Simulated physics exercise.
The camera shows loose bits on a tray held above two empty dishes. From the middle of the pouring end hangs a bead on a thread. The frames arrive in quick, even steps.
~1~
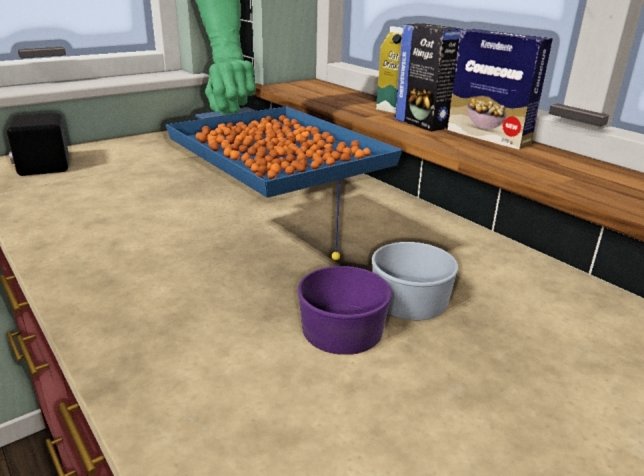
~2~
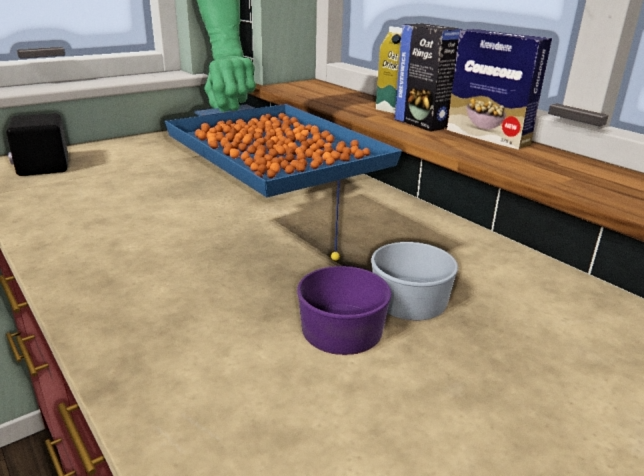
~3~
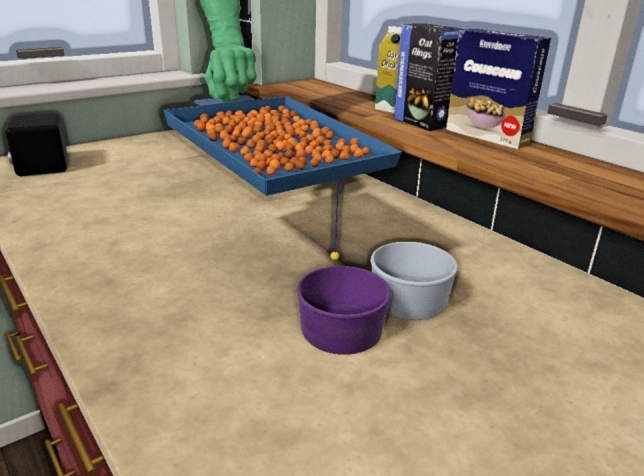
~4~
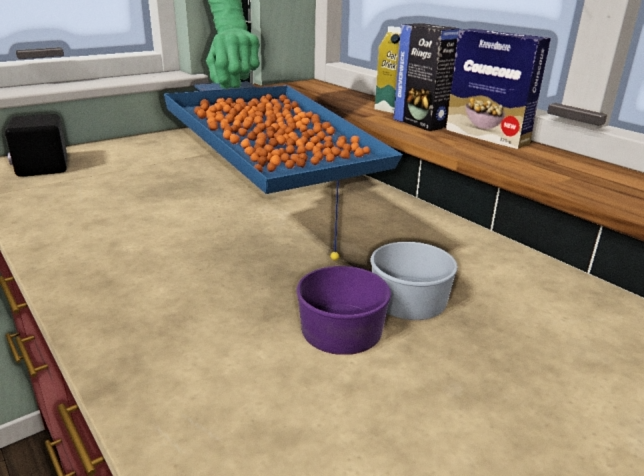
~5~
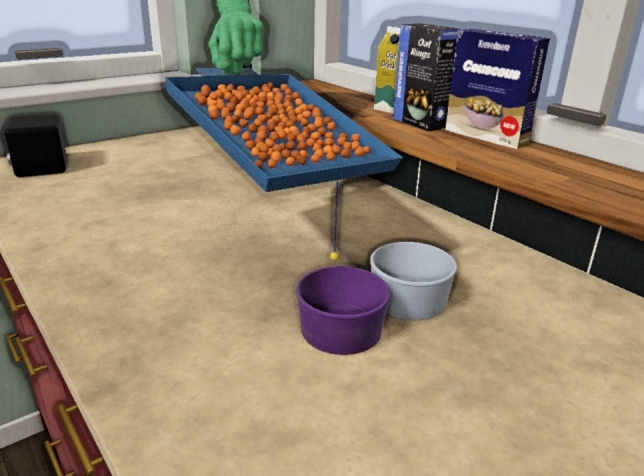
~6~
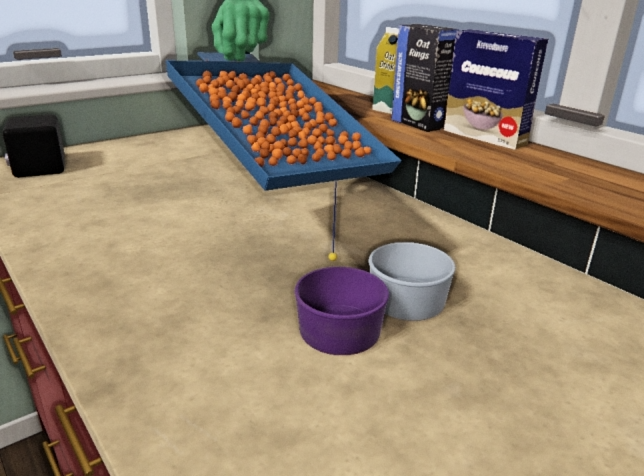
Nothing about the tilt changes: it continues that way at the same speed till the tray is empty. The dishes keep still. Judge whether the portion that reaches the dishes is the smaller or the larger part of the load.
The greater share ends up in the dishes.
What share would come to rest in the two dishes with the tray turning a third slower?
Roughly 80 percent.
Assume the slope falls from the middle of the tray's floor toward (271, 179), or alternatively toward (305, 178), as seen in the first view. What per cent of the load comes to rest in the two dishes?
First case about 10 percent; second case about 40 percent.
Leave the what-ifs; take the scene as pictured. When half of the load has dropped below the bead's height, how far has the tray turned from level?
Roughly 120 degrees of turn.
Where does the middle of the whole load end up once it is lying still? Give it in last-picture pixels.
About (405, 300).
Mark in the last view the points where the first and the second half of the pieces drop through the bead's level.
Points: About (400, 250), then about (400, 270).
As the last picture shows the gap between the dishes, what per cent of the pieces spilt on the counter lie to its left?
That would be roughly 20 per cent.
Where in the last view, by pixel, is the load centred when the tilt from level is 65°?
Near the pixel (348, 135).
Soon, tray tipped steeply; all on the tray.
A while on, tray tipped past a quarter turn; nearly all on the tray; a stray few in the left dish; a stray few in the right dish; a small part outside both; a stray few in the air.
Towards the end, tray tipped past a quarter turn; about a quarter in the left dish; about half in the right dish; about a quarter outside both.
Finally, tray tipped past a quarter turn; about a quarter in the left dish; about half in the right dish; about a quarter outside both.
